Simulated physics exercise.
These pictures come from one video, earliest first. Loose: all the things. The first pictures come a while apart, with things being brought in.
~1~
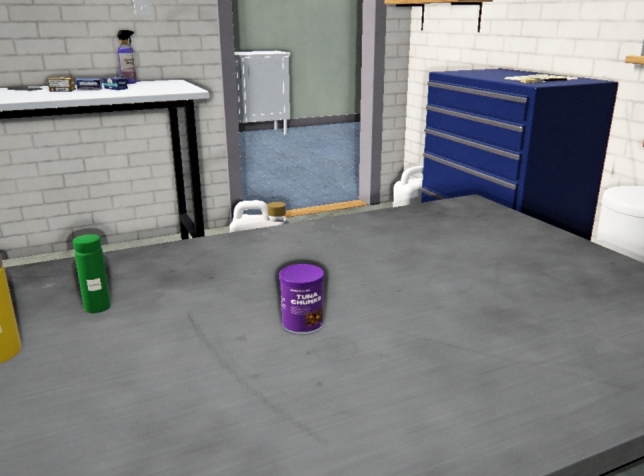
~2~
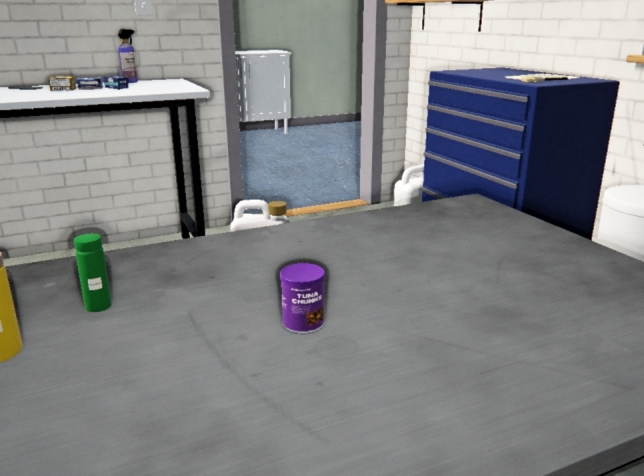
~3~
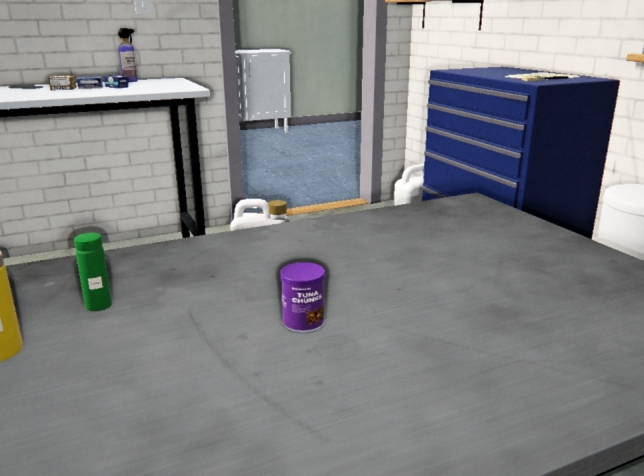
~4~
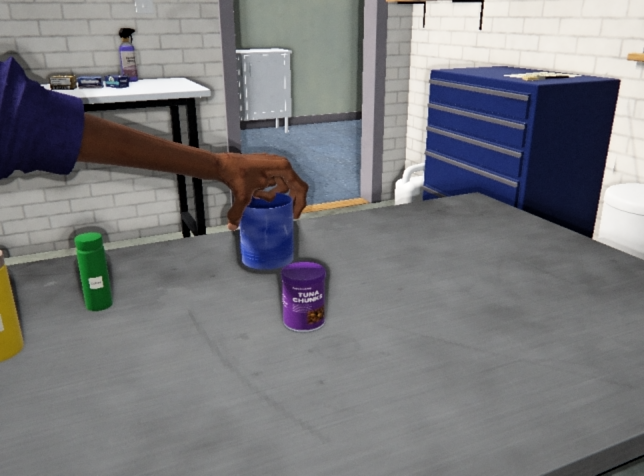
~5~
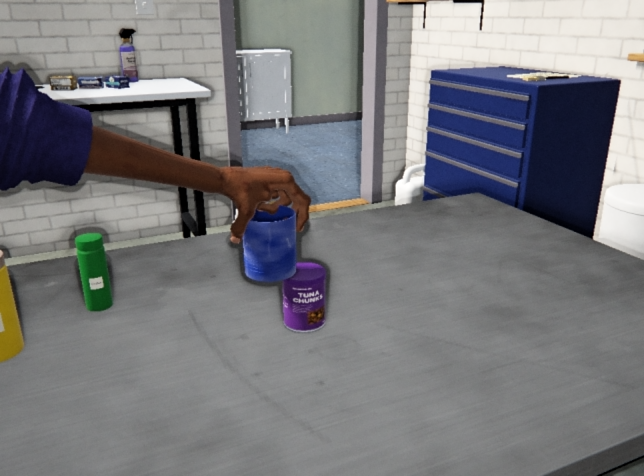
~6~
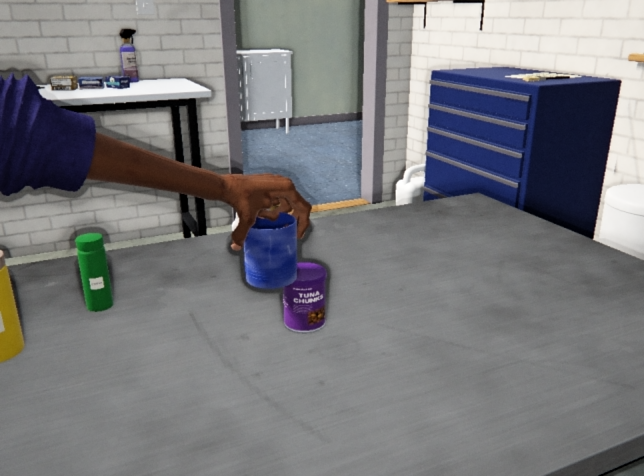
Blue cup being lowered by a hand from the left onto a grey table, just behind a purple tin, near a green shaker.
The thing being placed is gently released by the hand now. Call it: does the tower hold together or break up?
It breaks up.
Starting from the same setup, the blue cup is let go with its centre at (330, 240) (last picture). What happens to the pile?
Outcome: The pile is knocked down.
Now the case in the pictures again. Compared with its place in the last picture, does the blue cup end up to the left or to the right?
Observed: The object is displaced in the leftward direction.
Then, 0.30 s after the last picture, blue cup now fallen.
Then, 0.40 s after the last picture, things are still on the move.
At rest, fallen, blue cup; the other 3 in place. Seen from the same camera at the end, blue cup near (227, 318). The pile loses its balance.
